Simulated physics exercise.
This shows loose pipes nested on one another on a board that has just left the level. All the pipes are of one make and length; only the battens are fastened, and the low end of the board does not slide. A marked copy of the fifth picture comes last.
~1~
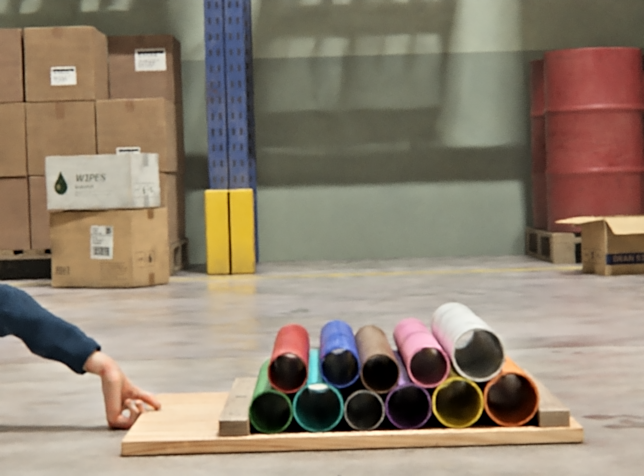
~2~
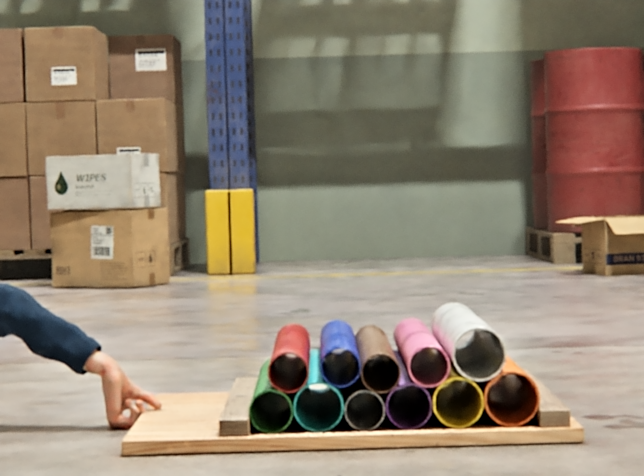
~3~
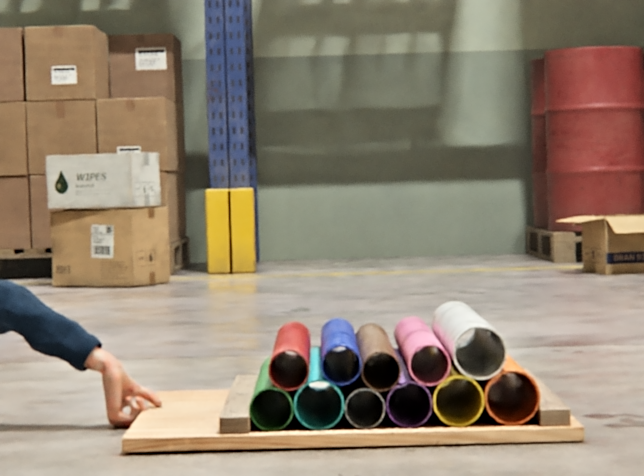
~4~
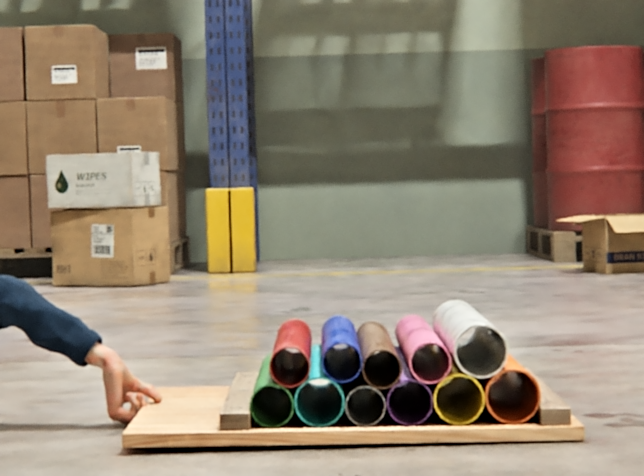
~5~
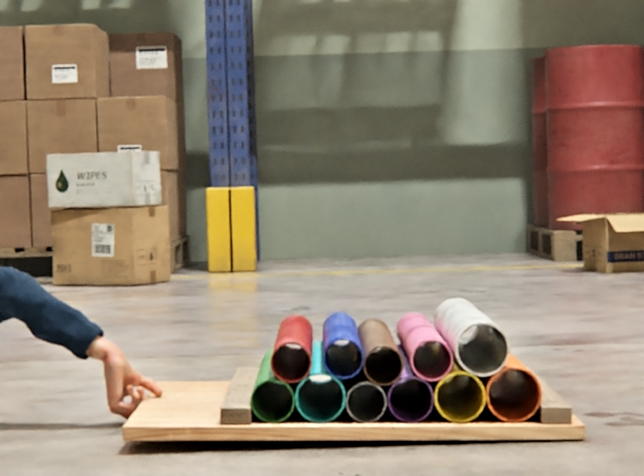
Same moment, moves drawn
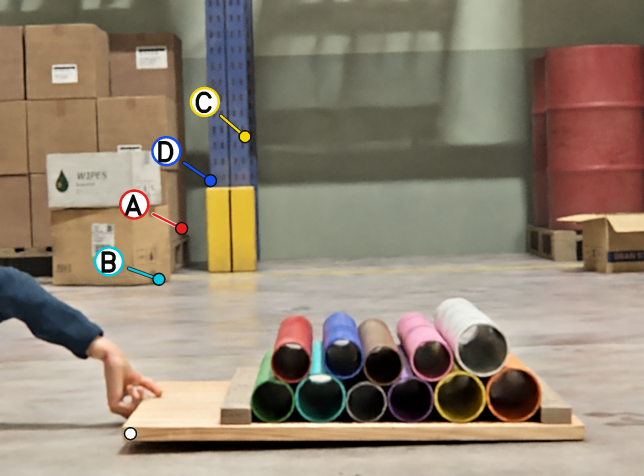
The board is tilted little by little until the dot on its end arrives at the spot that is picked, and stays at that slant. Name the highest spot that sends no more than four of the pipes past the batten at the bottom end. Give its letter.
The answer is mark D.
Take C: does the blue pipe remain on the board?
No, with C.
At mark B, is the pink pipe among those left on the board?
Yes.
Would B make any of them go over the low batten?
No, at B.
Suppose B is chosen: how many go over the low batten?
The count is none.
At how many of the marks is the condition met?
Three of them.
On the copy, A at (182, 228); B at (159, 279); C at (245, 136); D at (210, 181); the white dot at (130, 434).
On D. First, board at 20°.
Then, board at 35°.
Finally, board at 35°, four over the low batten (brown, pink, blue, white).
By contrast, A none over the low batten; B none over the low batten; C seven over the low batten.
